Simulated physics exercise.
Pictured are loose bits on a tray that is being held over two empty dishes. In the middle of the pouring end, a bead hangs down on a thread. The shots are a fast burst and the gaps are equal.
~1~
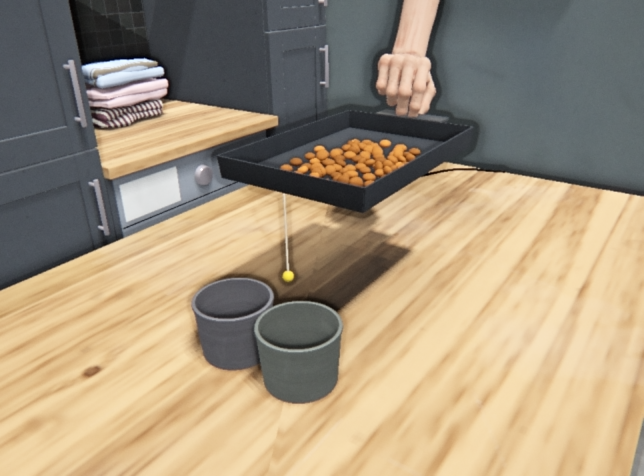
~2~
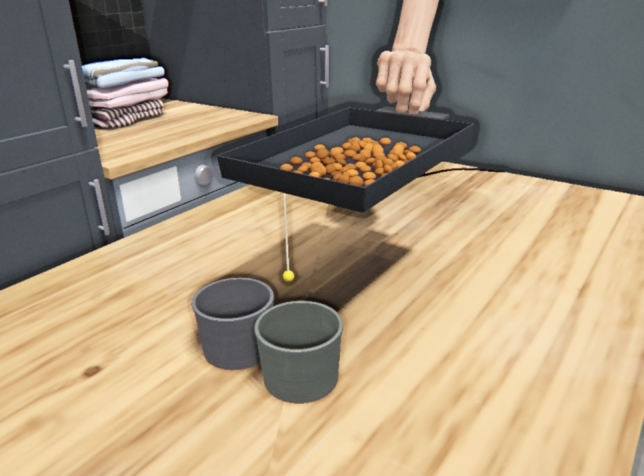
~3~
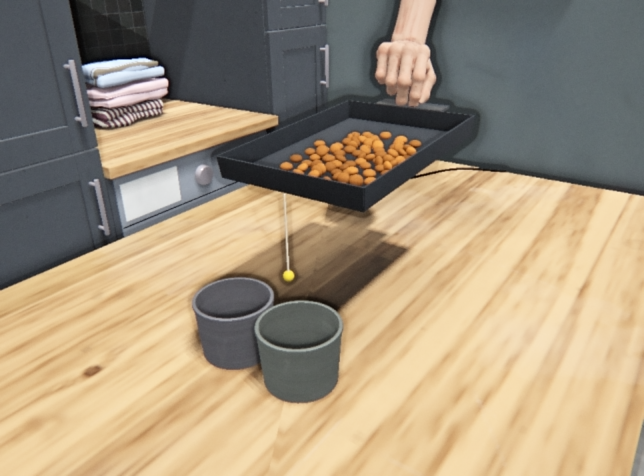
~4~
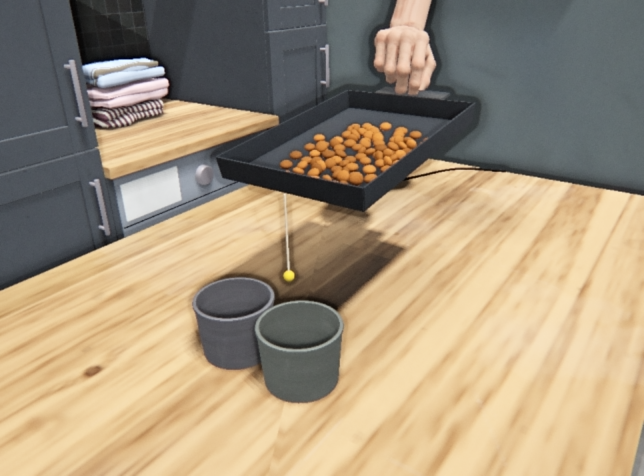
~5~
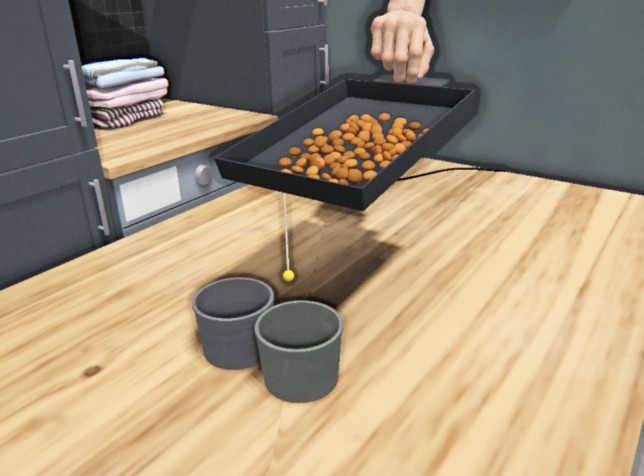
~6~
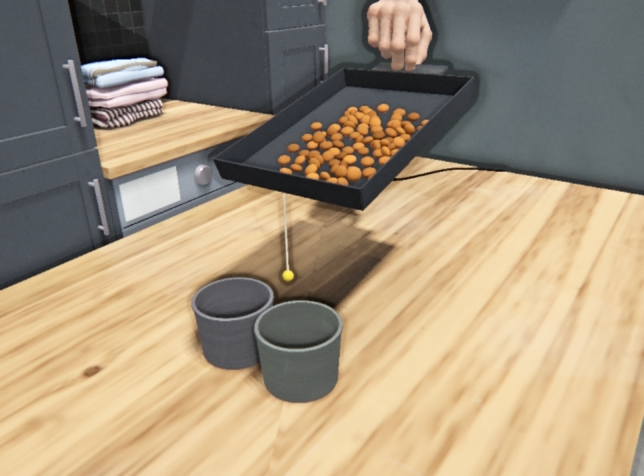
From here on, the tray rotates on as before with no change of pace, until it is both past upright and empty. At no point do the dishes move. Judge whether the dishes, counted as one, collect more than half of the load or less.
I expect most of the load to be saved.
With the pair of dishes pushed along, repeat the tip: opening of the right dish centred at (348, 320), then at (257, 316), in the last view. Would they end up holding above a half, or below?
Try 1: A minority of it. Try 2: A majority of it.
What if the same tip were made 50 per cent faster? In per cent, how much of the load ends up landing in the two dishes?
It would be close to 80 per cent.
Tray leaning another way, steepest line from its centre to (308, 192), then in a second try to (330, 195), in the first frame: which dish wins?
It would be the right-side one to begin with, and after that the right-side one.
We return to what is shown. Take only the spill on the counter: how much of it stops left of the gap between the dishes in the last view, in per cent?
It amounts to some 90 percent.
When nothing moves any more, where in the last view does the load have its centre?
The centre comes to rest close to (246, 353).
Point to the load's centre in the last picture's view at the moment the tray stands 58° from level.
I'd put the middle close to (303, 158).
Just after the last frame, tray tipped steeply; every one on the tray.
A moment on, tray tipped right over; roughly two thirds on the tray; just a few in the right dish; just a few in the left dish; about a tenth outside both; roughly a quarter in the air.
Further on, tray tipped past a quarter turn; roughly a third in the right dish; roughly a third in the left dish; roughly a third outside both.
When it is over, tray tipped past a quarter turn; roughly a third in the right dish; roughly a third in the left dish; roughly a third outside both.
